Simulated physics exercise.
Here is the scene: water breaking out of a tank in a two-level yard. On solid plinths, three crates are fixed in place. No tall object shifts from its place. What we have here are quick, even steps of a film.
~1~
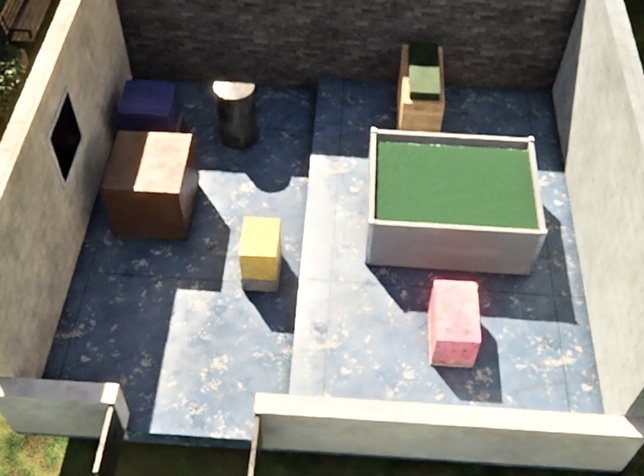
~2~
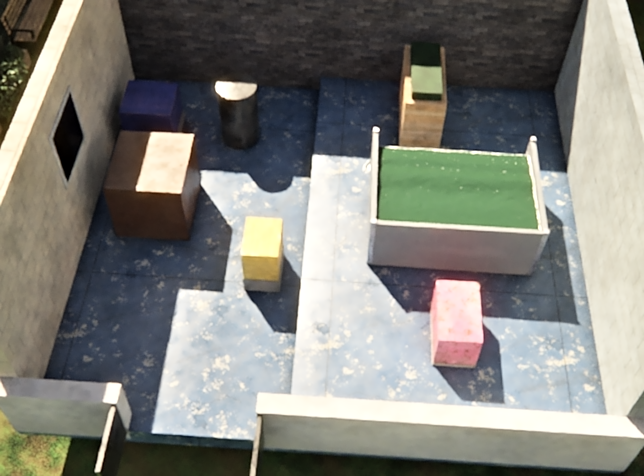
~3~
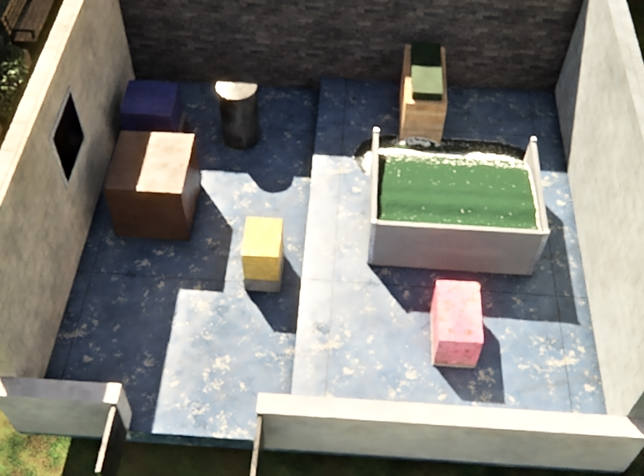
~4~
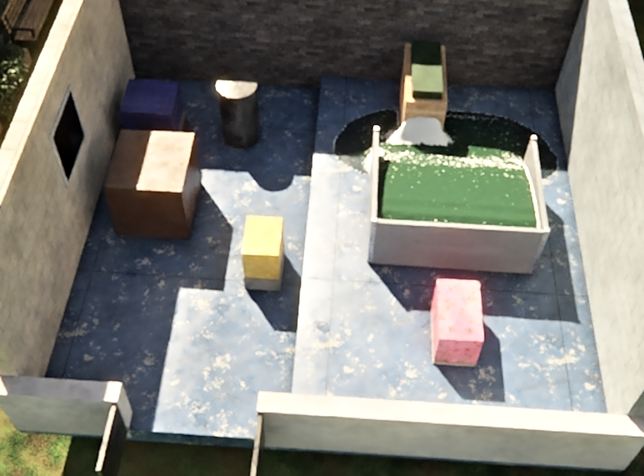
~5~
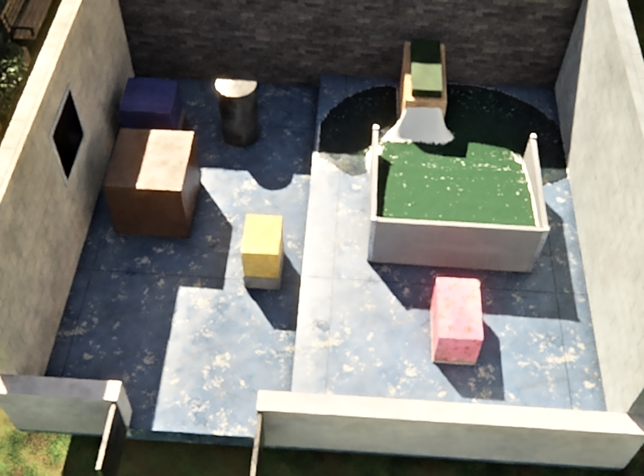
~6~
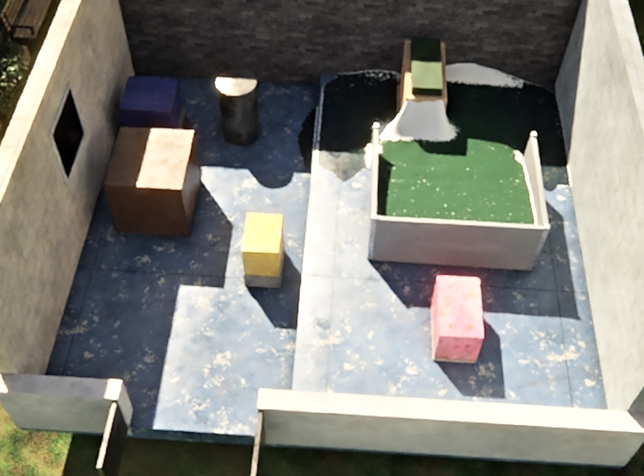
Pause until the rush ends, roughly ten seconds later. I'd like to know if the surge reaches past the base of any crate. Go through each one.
The blue crate is hit by the water. The pink crate is hit by the water. The yellow crate is spared.
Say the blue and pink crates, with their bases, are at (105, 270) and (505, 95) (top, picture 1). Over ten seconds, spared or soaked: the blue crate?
As for the blue one, it keeps clear.
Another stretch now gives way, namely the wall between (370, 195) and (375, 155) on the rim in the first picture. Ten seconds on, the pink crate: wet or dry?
As far as I can tell, the pink crate stays clear.
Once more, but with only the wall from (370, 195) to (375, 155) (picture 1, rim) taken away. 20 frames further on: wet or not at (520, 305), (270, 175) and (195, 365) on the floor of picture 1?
In the order given, the spots are not soaked, swamped and swamped.
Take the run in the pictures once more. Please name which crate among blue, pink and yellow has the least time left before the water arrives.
Answer: The one in blue.
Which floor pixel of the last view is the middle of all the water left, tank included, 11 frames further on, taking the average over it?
The centre of mass sits at about (431, 145).
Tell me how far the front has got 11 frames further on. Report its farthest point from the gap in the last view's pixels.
My guess is roughly (134, 78).
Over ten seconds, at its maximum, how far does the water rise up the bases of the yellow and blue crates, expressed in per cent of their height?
50 %, then 150 %.
A moment on, water covers 25 % of the floor; the blue crate not reached, the pink crate not reached, the yellow crate not reached.
Next, water covers 35 % of the floor; the blue crate water round its plinth, the pink crate not reached, the yellow crate not reached.
Then, water covers 50 % of the floor; the blue crate water round its plinth, the pink crate not reached, the yellow crate not reached.
Later, water covers 85 % of the floor; the blue crate water round its plinth, the pink crate water round its plinth, the yellow crate water round its plinth.
In the end, water covers 95 % of the floor; the blue crate was topped, the pink crate was topped, the yellow crate stayed above the water.
